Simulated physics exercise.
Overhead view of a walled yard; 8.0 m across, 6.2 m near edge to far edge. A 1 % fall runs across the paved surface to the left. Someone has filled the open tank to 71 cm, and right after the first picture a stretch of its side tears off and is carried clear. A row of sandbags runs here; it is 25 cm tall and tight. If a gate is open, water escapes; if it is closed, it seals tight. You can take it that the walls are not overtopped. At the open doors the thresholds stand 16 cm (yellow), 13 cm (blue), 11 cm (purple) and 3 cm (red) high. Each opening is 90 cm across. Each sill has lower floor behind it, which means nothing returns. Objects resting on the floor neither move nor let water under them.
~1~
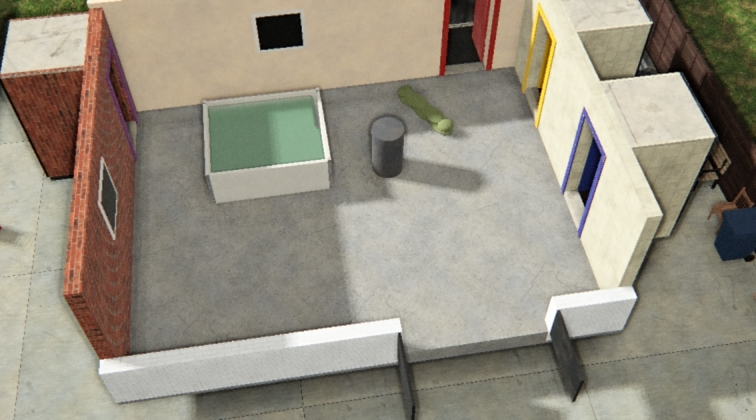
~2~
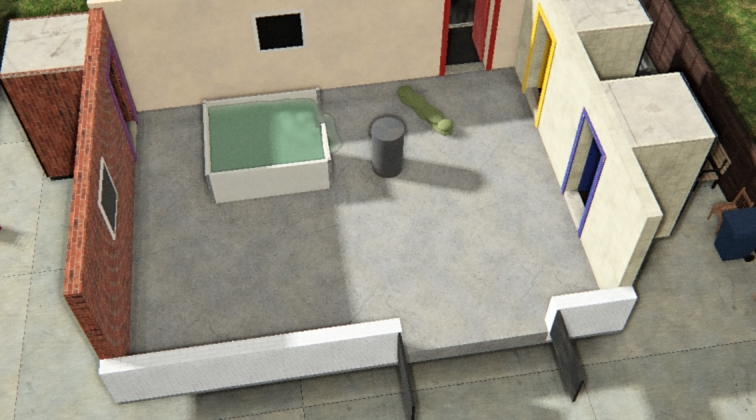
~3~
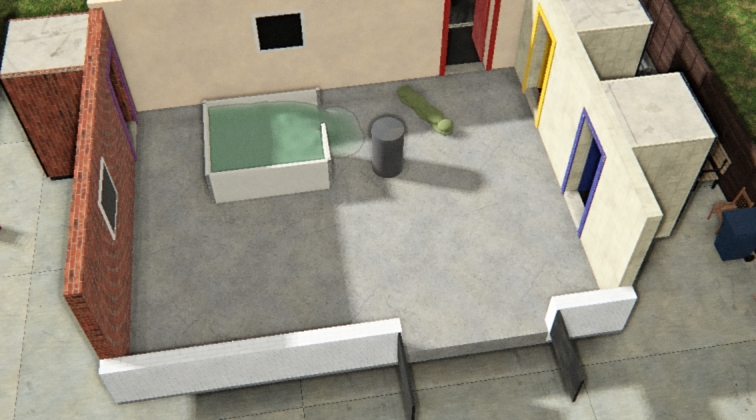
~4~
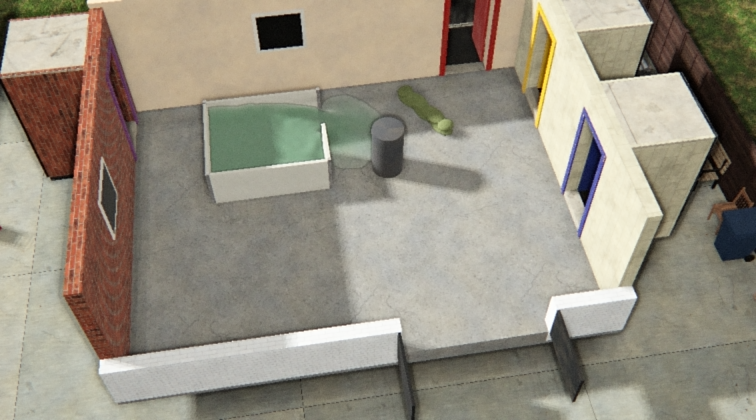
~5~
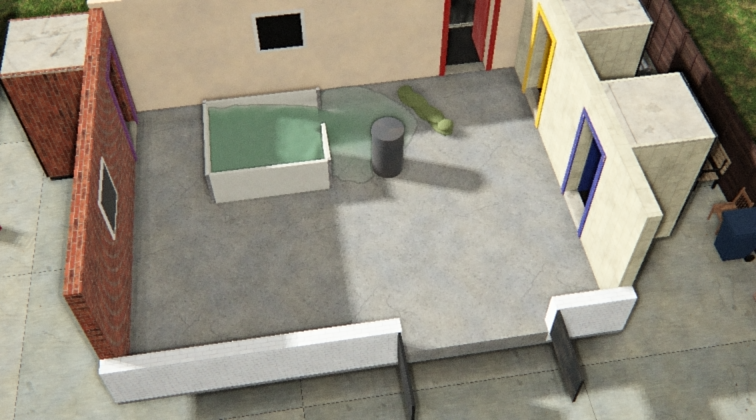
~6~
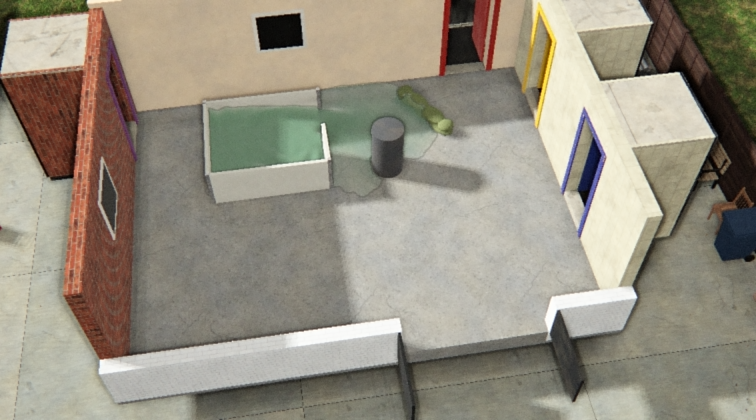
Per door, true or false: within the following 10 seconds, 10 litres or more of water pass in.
Yellow door: False. Blue door: False. Purple door: False. Red door: True.
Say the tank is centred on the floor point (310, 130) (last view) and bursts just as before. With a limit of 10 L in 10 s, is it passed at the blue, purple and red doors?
Then: Blue below, purple below, red past it.
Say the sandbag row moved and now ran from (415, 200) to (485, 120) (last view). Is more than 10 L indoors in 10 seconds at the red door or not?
Outcome - red: Fail.
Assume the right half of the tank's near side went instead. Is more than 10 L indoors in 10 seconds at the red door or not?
Note: Red door, short of the mark.
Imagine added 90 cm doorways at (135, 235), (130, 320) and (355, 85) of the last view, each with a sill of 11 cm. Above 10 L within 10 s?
In sequence the answers are less than that, less than that and more than that.
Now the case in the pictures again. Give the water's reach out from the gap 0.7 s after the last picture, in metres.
It comes to some 4.0 metres.
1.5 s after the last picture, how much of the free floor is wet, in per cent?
Some 30 per cent of the floor is wet.
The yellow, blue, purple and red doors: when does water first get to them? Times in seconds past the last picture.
Yellow = 1.4 s, blue = 1.4 s, purple = 5.0 s, red = 0.6 s.
Then, 0.7 s after the last picture water covers 15 % of the floor and is deepest (38 cm) near (327, 133); yellow door not reached, blue door not reached, purple door not reached, red door 3 cm at the sill, 0 L in.
Then, 1.5 s after the last picture water covers 30 % of the floor and is deepest (33 cm) near (402, 105); yellow door 5 cm at the sill, 0 L in, blue door 5 cm at the sill, 0 L in, purple door not reached, red door 6 cm at the sill, 0 L in.
Then, 2.8 s after the last picture water covers 45 % of the floor and is deepest (25 cm) near (604, 310); yellow door 14 cm at the sill, 3 L in, blue door 11 cm at the sill, 0 L in, purple door not reached, red door 4 cm at the sill, 5 L in.
Then, 5.3 s after the last picture water covers 60 % of the floor and is deepest (15 cm) near (575, 259); yellow door 8 cm at the sill, 4 L in, blue door 8 cm at the sill, 0 L in, purple door 4 cm at the sill, 0 L in, red door 4 cm at the sill, 12 L in.
Then, 9.3 s after the last picture water covers 85 % of the floor and is deepest (8 cm) near (371, 128); yellow door 4 cm at the sill, 4 L in, blue door 7 cm at the sill, 0 L in, purple door 6 cm at the sill, 0 L in, red door 5 cm at the sill, 32 L in.
